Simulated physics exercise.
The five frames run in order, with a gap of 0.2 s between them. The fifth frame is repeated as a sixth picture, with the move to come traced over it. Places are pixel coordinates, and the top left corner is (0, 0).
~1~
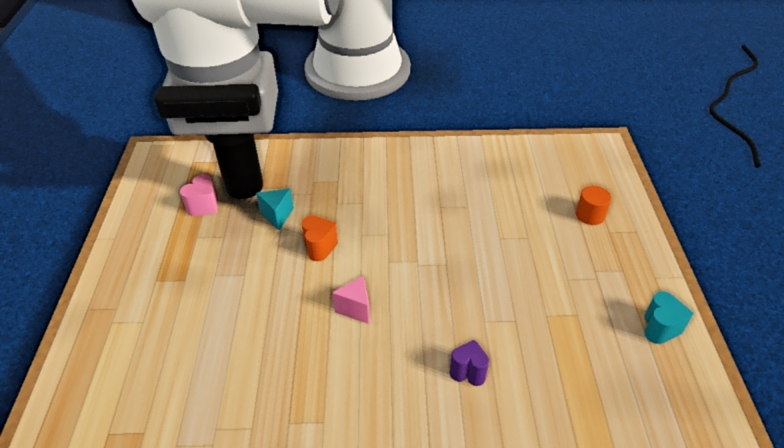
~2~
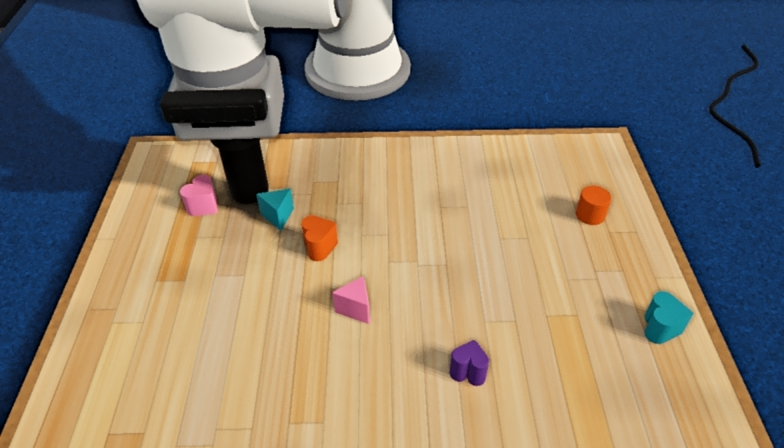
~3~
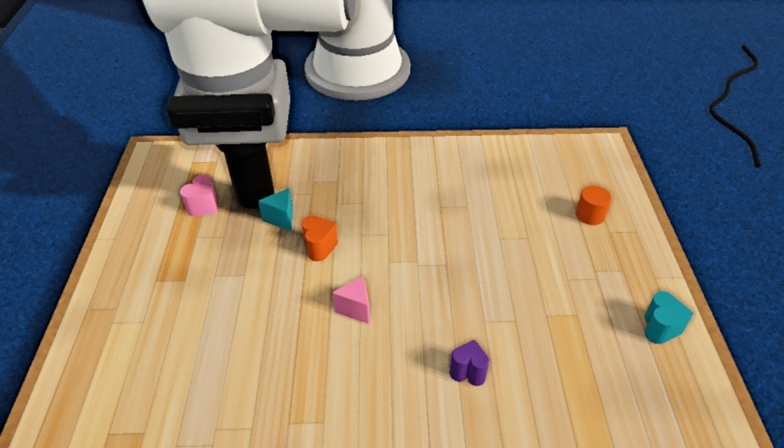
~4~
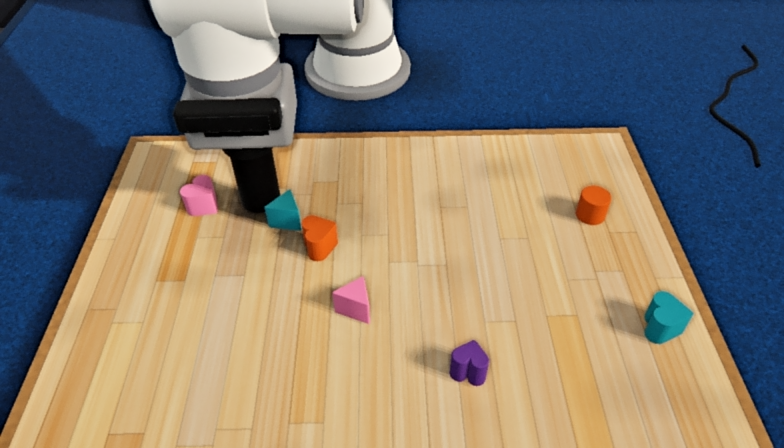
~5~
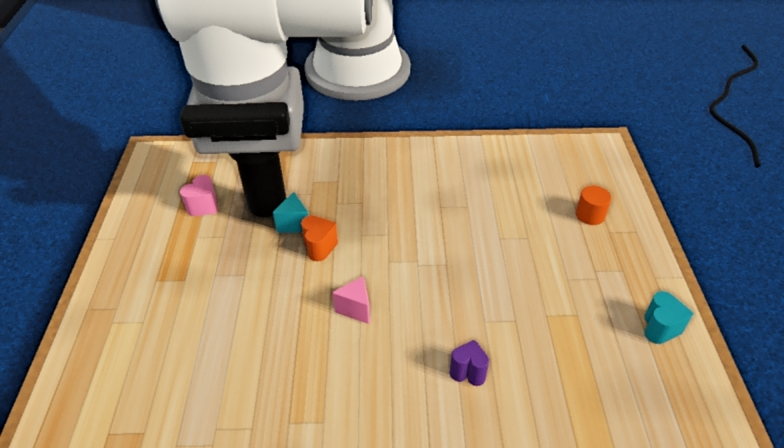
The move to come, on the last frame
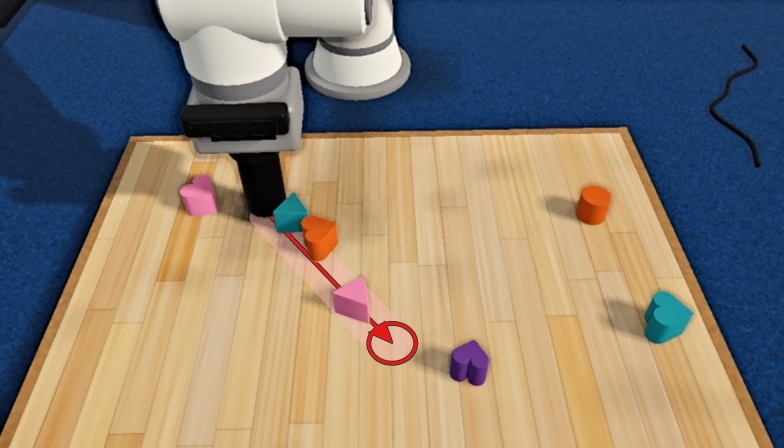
A robot arm's black rod moved slowly to the right across the wooden board, reached the turquoise triangle and nudged it a short way toward the orange heart, while the other blocks stayed still.
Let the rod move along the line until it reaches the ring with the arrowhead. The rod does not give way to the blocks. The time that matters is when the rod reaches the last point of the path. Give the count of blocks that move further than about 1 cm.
The number is three or more.
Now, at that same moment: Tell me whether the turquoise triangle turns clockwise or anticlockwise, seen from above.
I'd predict that, seen from above, the turquoise triangle rotates counter-clockwise.
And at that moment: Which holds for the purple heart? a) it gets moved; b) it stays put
(b)
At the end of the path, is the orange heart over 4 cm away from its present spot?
Yes, it checks out.
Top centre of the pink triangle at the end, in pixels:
Its top centre is at about (410, 352).
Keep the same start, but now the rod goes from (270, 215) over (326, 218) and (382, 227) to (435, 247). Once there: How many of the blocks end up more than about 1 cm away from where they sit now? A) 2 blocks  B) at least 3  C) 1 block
C (1 block)
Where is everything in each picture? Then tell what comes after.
Rod's lower end (245, 188); pink heart (198, 187); turquoise triangle (274, 197); orange heart (317, 227); pink triangle (354, 291); purple heart (471, 354), in the first picture.
Rod (250, 192); blocks still, in the second picture.
Rod (256, 197); turquoise triangle (278, 199), in the third picture.
Rod (261, 201); turquoise triangle (284, 202), in the fourth picture.
Rod (268, 205); pink heart (198, 187); turquoise triangle (291, 205); orange heart (317, 227); pink triangle (354, 291); purple heart (471, 354), in the fifth picture.
Drawn move, from (270, 215) directly to (392, 343).
The first path, step by step. One third of the way, rod (305, 244); turquoise triangle (326, 214), turned 60° anticlockwise; orange heart (339, 237), turned 40° clockwise.
Two thirds of the way, rod (346, 286); turquoise triangle (327, 214), turned 65° anticlockwise; orange heart (358, 244), turned 25° anticlockwise; pink triangle (362, 300).
At the end, rod (392, 333); pink heart still; turquoise triangle (327, 214), turned 65° anticlockwise; orange heart (358, 244), turned 25° anticlockwise; pink triangle (410, 352); purple heart still.
